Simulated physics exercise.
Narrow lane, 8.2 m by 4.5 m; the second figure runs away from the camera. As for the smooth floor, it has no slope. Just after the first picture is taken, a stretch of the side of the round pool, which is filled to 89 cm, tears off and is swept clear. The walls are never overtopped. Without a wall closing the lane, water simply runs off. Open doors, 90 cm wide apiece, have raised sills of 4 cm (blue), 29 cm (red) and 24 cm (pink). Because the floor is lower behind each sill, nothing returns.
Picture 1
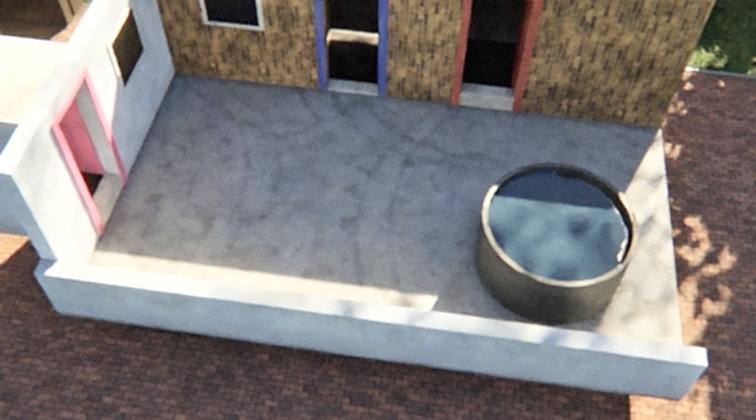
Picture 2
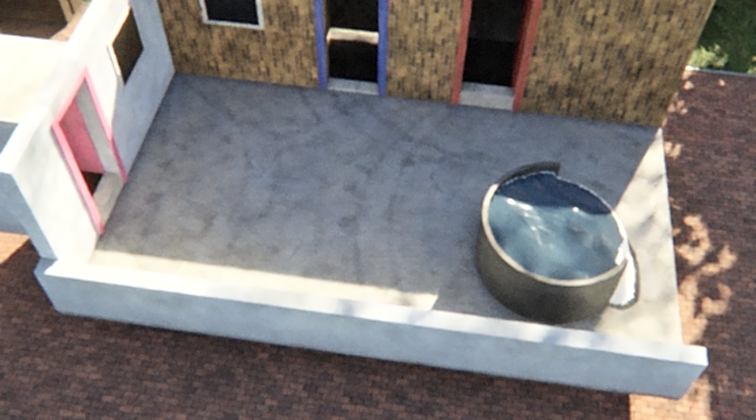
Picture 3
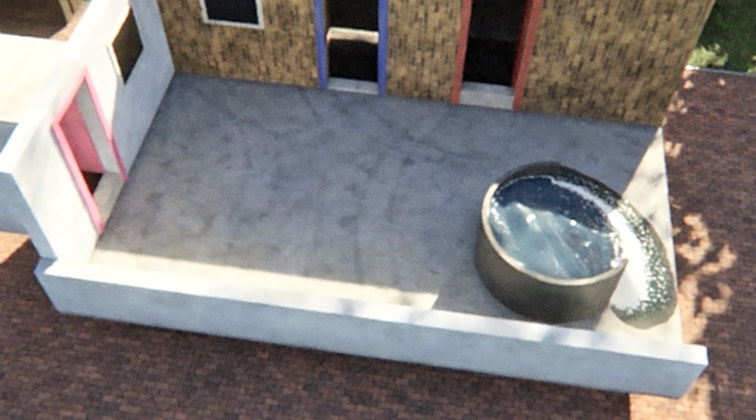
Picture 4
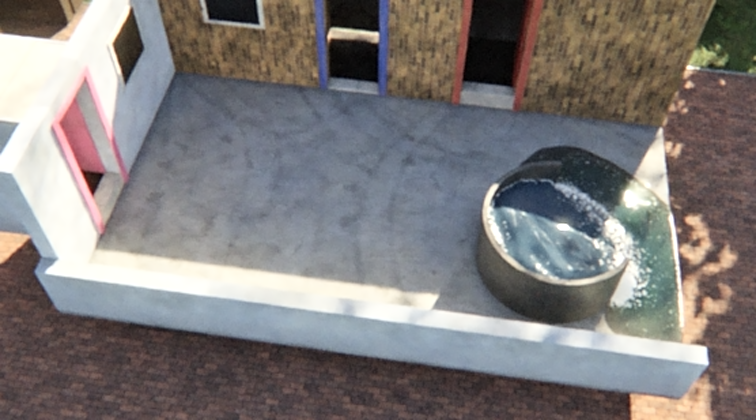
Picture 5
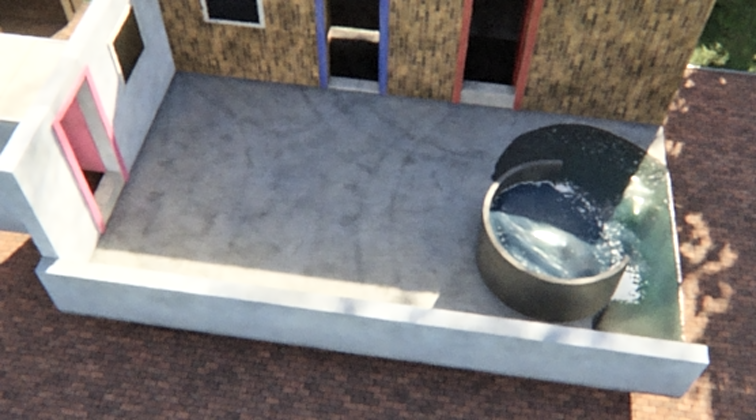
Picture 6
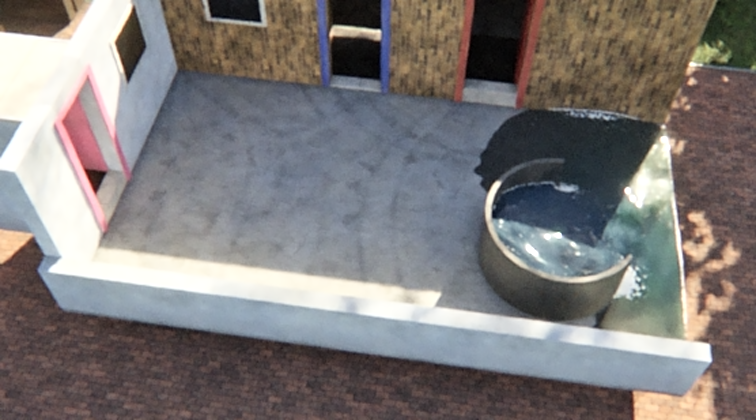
Water bursting from the right side of a round pool, spreading across a grey courtyard floor towards a brick wall with doorways.
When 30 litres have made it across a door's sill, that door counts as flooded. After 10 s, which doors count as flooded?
After that time: The blue door is not flooded; the red door is not flooded; the pink door is not flooded.
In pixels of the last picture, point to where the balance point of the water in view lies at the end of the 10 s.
Centre: Approx. (413, 183) px.
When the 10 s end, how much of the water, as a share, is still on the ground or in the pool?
About 14 per cent.
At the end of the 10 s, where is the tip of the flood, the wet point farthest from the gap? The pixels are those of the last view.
That lands around (178, 71) in the last picture.
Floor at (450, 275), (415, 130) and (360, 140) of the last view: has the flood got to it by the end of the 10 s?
Going through the three points: Not yet touched, then awash, then awash.
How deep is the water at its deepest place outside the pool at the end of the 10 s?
Around 2 centimetres.
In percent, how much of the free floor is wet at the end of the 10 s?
About 10 per cent.
A moment later water covers 20 % of the floor and is deepest (28 cm) near (660, 132); blue door not reached, red door 8 cm at the sill, 0 L in, pink door not reached.
Soon after water covers 20 % of the floor and is deepest (22 cm) near (649, 139); blue door not reached, red door 5 cm at the sill, 0 L in, pink door not reached.
Next water covers 35 % of the floor and is deepest (10 cm) near (628, 144); blue door 2 cm at the sill, 0 L in, red door 3 cm at the sill, 0 L in, pink door not reached.
Later on water covers 35 % of the floor and is deepest (4 cm) near (652, 163); blue door 1 cm at the sill, 0 L in, red door 2 cm at the sill, 0 L in, pink door not reached.
At the end water covers 10 % of the floor and is deepest (2 cm) near (144, 146); blue door 1 cm at the sill, 0 L in, red door 1 cm at the sill, 0 L in, pink door not reached.
